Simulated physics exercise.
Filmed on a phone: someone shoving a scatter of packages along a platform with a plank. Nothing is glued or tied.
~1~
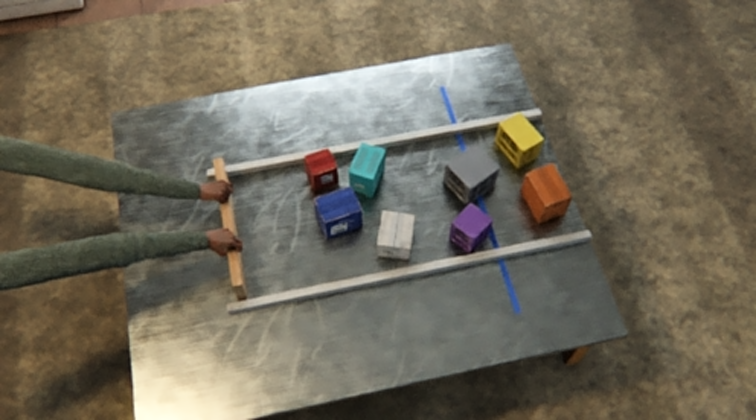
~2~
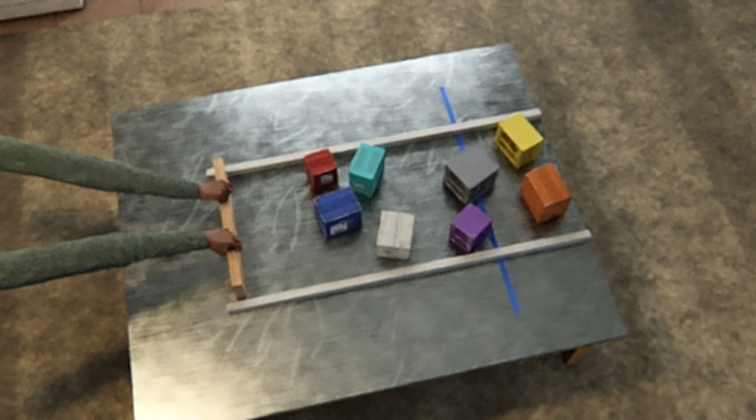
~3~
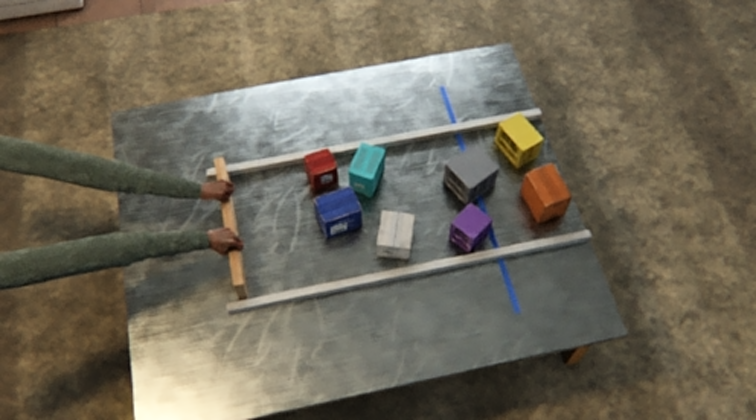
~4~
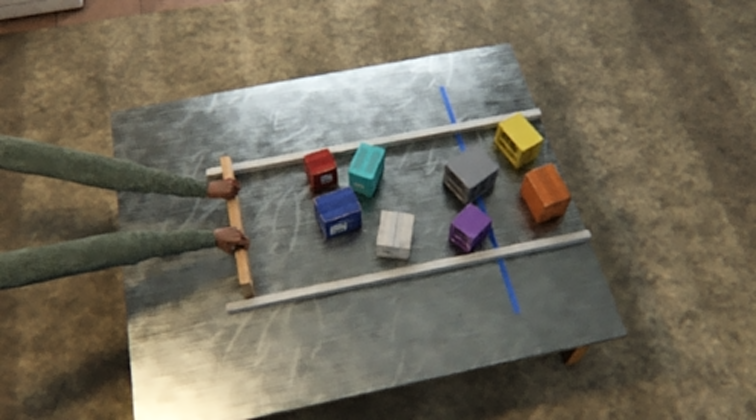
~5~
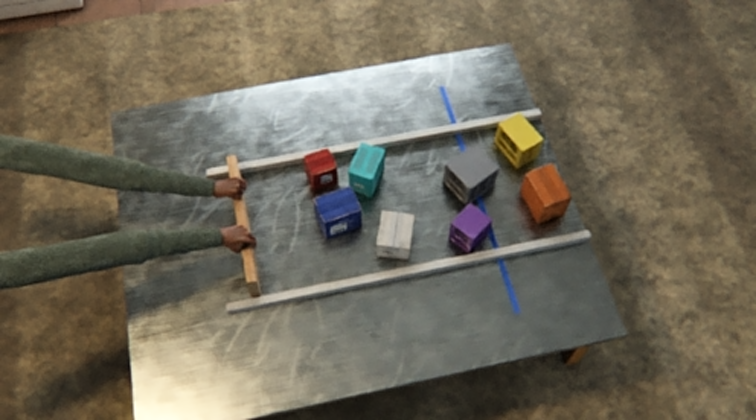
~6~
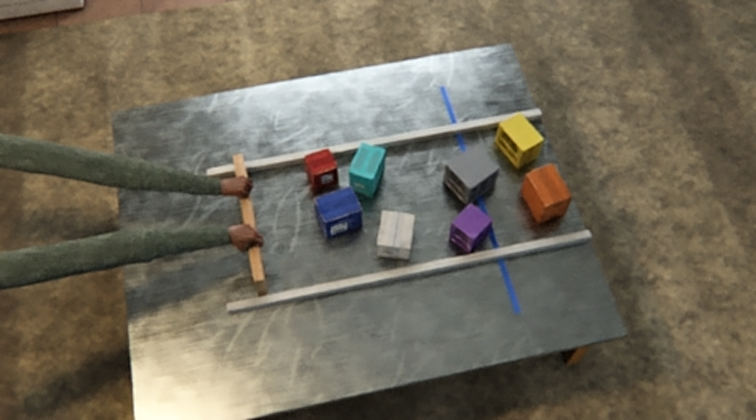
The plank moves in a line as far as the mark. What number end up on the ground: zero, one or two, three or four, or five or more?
The number that fall off is zero.
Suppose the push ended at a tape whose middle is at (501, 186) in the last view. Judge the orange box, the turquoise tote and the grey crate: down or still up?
The orange box falls; the turquoise tote holds on; the grey crate survives.
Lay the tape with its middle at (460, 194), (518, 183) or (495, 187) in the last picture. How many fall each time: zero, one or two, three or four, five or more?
The falls would be zero; three to four; one to two.
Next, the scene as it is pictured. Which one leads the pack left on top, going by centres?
The orange box.
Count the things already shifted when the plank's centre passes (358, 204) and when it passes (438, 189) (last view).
By then 4, and 6.
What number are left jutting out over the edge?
That would be 2.
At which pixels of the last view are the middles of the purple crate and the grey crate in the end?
Near (543, 212) and (533, 163).
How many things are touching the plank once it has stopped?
It touches 4.
A little later, none off yet; orange box at rest near (546, 194); yellow crate at rest near (519, 140); grey crate at rest near (471, 174).
Next, none off yet; orange box at rest near (546, 194); yellow crate at rest near (519, 140); grey crate moving near (474, 175).
When it is over, the number that fall off is zero.
